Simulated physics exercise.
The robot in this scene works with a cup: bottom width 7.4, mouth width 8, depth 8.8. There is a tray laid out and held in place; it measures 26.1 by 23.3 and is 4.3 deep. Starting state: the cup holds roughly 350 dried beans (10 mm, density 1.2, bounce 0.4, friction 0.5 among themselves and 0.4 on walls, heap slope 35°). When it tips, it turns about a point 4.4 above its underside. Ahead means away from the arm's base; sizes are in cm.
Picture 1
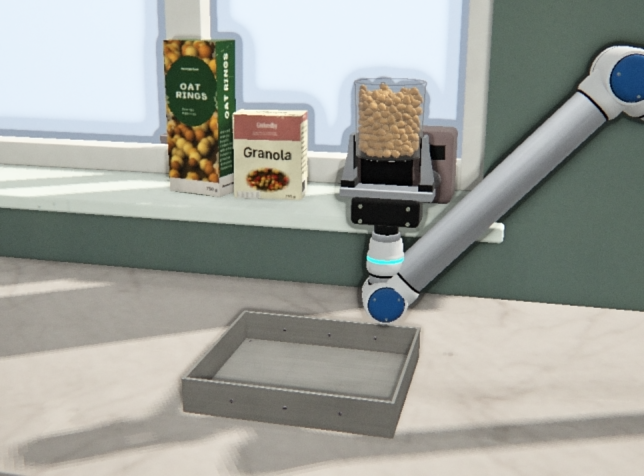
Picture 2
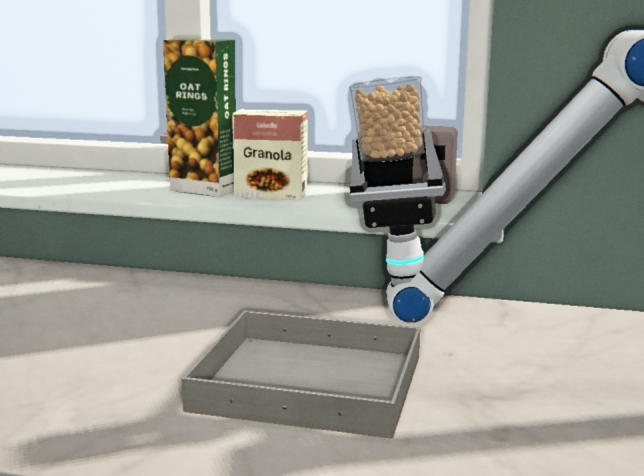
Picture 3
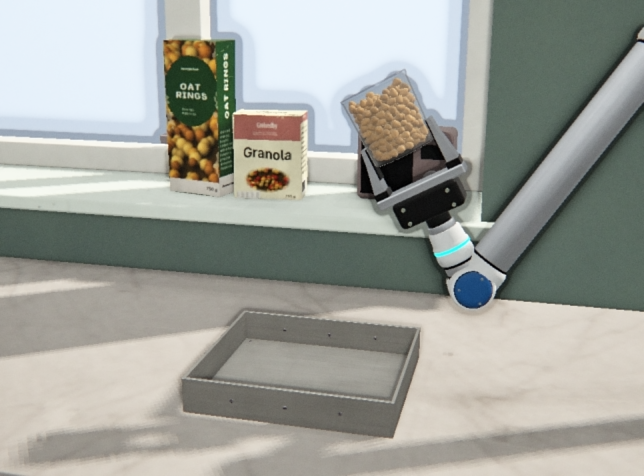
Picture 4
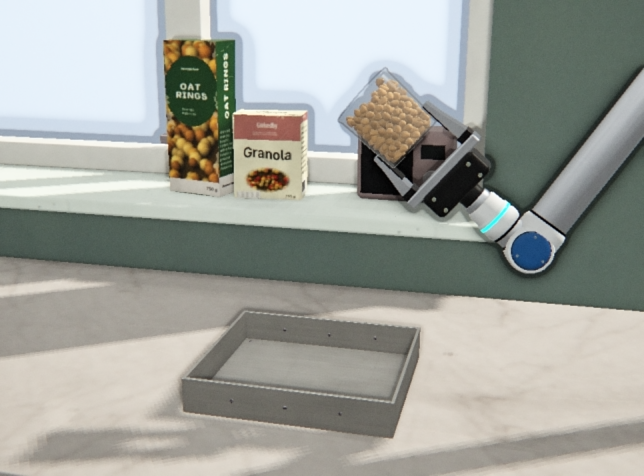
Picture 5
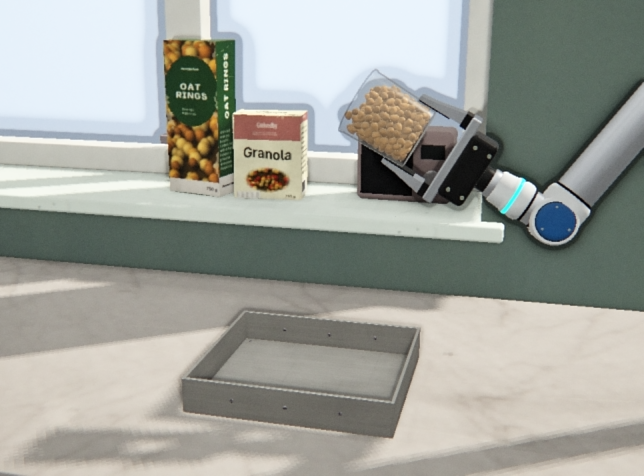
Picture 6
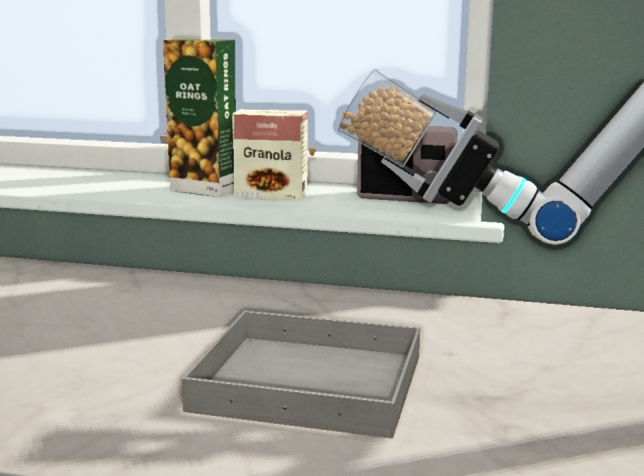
A robot arm tilts a clear cup of beans to the left beside two boxes.
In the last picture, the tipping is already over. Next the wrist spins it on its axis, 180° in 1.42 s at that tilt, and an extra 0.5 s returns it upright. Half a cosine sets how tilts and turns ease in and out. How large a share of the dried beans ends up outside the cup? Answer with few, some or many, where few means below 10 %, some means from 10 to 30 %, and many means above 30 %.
Few - below 10 %.
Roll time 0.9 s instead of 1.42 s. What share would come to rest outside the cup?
It would then come to about 0 per cent.
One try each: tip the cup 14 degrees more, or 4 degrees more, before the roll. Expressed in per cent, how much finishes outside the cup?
I'd expect some 20 per cent, then some 5 per cent.
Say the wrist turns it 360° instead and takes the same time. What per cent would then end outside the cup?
Estimate: Approx. 5 per cent.
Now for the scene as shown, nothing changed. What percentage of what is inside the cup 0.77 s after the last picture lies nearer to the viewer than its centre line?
Roughly 55 per cent of the contents lies on the viewer's side of the centre line.
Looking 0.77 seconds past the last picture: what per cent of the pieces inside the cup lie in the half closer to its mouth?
45 per cent, roughly.
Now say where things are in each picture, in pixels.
In the first picture, cup middle at (389, 120), upright; upper third of the load around (389, 102), from x 360 to 420, top at y 90; 349 in the cup.
In the second picture, cup middle at (389, 120), tipped 8°; upper third of the load around (389, 102), from x 360 to 420, top at y 90.
In the third picture, cup middle at (389, 120), tipped 28°; upper third of the load around (390, 104), from x 350 to 425, top at y 80.
In the fourth picture, cup middle at (389, 120), tipped 50°; upper third of the load around (388, 105), from x 350 to 425, top at y 80.
In the fifth picture, cup middle at (389, 120), tipped 61°; upper third of the load around (388, 106), from x 350 to 425, top at y 90.
In the sixth picture, cup middle at (389, 120), tipped 61°; upper third of the load around (390, 107), from x 310 to 425, top at y 90; 348 in the cup, 1 in flight or on a rim.
Then, 0.77 s after the last picture, tipped 61°, highest piece 40 above the table; 348 in the cup, 1 in the tray.
Then, 1.54 s after the last picture, tipped 53°, highest piece 40 above the table; 343 in the cup, 5 in the tray, 1 in flight or on a rim.
Then, 2.12 s after the last picture, upright, highest piece 41 above the table; 341 in the cup, 8 in the tray.
Then, 2.82 s after the last picture, upright, highest piece 41 above the table; 341 in the cup, 8 in the tray.
Final count, 341 in the cup, 8 in the tray. That is 2 % outside the cup.
